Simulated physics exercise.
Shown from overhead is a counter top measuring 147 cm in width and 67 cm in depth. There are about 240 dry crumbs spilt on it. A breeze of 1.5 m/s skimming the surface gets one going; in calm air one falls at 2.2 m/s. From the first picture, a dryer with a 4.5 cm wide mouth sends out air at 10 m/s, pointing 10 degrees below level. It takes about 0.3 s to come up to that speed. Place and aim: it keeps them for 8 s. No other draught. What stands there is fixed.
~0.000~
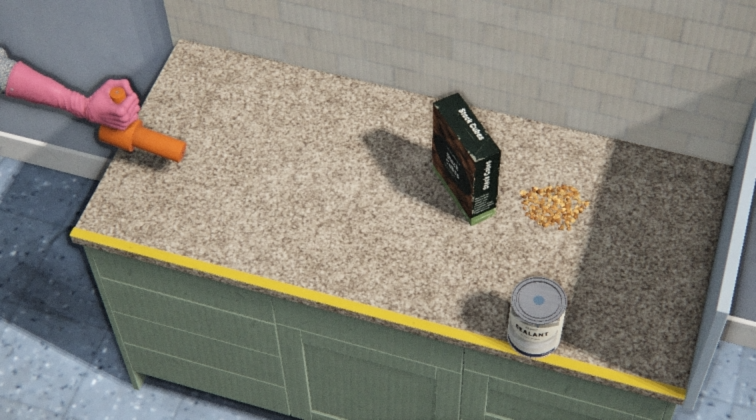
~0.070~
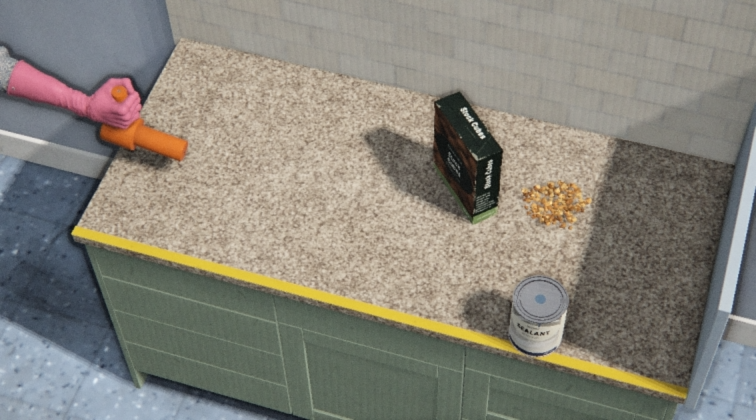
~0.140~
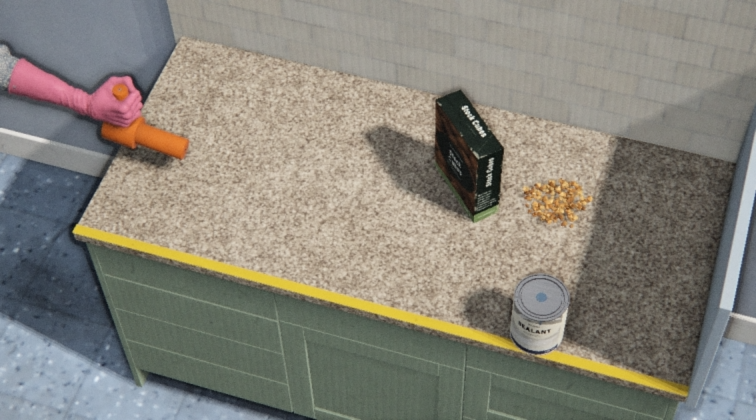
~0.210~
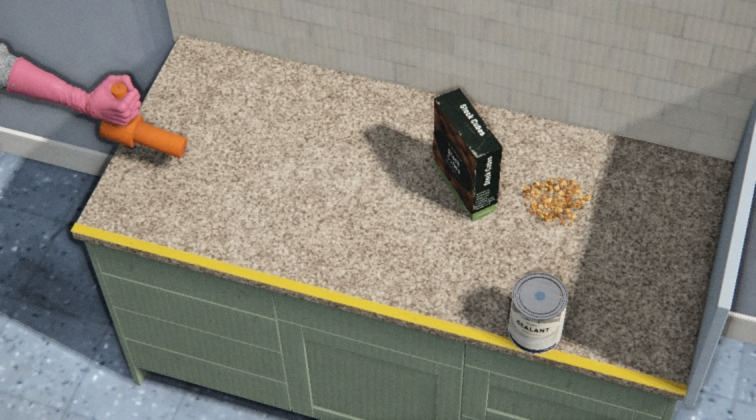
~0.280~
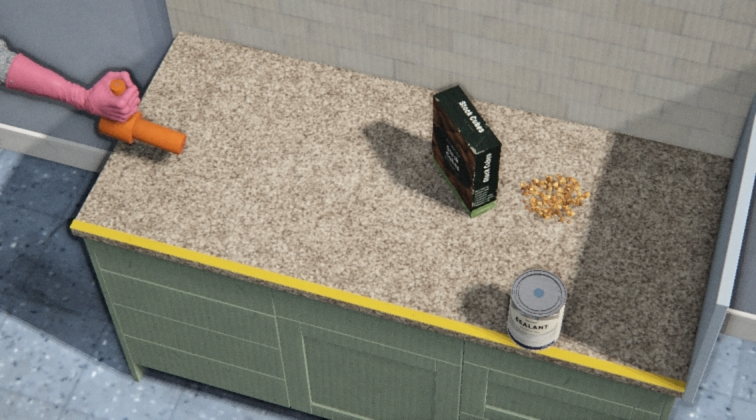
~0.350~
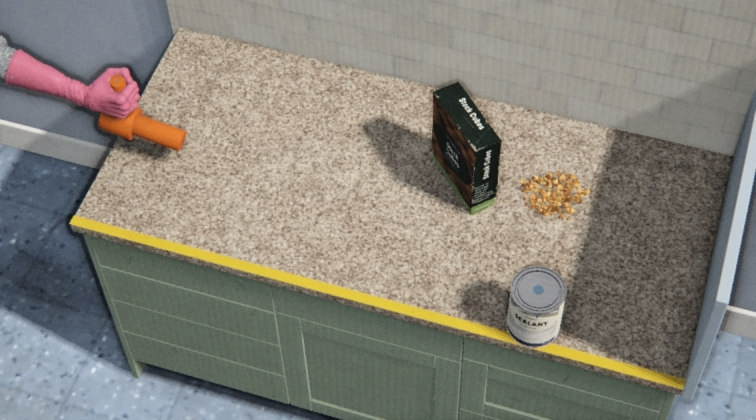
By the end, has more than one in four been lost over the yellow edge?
No: I suspect that edge gives up a quarter at most.
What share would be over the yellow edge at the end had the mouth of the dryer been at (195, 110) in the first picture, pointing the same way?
Near 0 per cent.
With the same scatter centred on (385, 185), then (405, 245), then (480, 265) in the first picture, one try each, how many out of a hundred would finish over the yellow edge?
First try 3 %, second 60 %, third 50 %.
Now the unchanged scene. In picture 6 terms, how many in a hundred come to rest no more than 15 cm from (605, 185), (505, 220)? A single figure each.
I would say around 60 % and 60 % respectively.
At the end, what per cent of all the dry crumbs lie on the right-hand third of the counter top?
It comes out near 100 in a hundred.
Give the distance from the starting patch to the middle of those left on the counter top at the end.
That works out close to 0 centimetres.
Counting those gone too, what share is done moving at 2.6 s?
Roughly 90 % of them.
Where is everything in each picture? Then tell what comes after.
The middle of the dry crumbs is near (556, 205), none has stirred yet and the mouth of the dryer is at (183, 153), in the first frame.
The middle of the dry crumbs is near (557, 203), none has stirred yet and the yellow edge is centred on (364, 313), in the second frame.
The middle of the dry crumbs is near (558, 201), none has stirred yet, the top of a carton is at (469, 123) and the top of a tin is at (542, 297), in the third frame.
The middle of the dry crumbs is near (556, 200) and none has stirred yet, in the fourth frame.
The middle of the dry crumbs is near (555, 197) and none has stirred yet, in the fifth frame.
The middle of the dry crumbs is near (555, 194) and none has stirred yet, in the sixth frame.
After 1.6 s, 0 % are over the yellow edge; the middle of those still in play is near (555, 194); 91 % have settled or left.
After 2.6 s, 0 % are over the yellow edge; the middle of those still in play is near (556, 194); 92 % have settled or left.
After 4.4 s, 0 % are over the yellow edge; the middle of those still in play is near (556, 194); 93 % have settled or left.
After 8.0 s, at the end, 0 % are over the yellow edge; the middle of those still in play is near (556, 194).
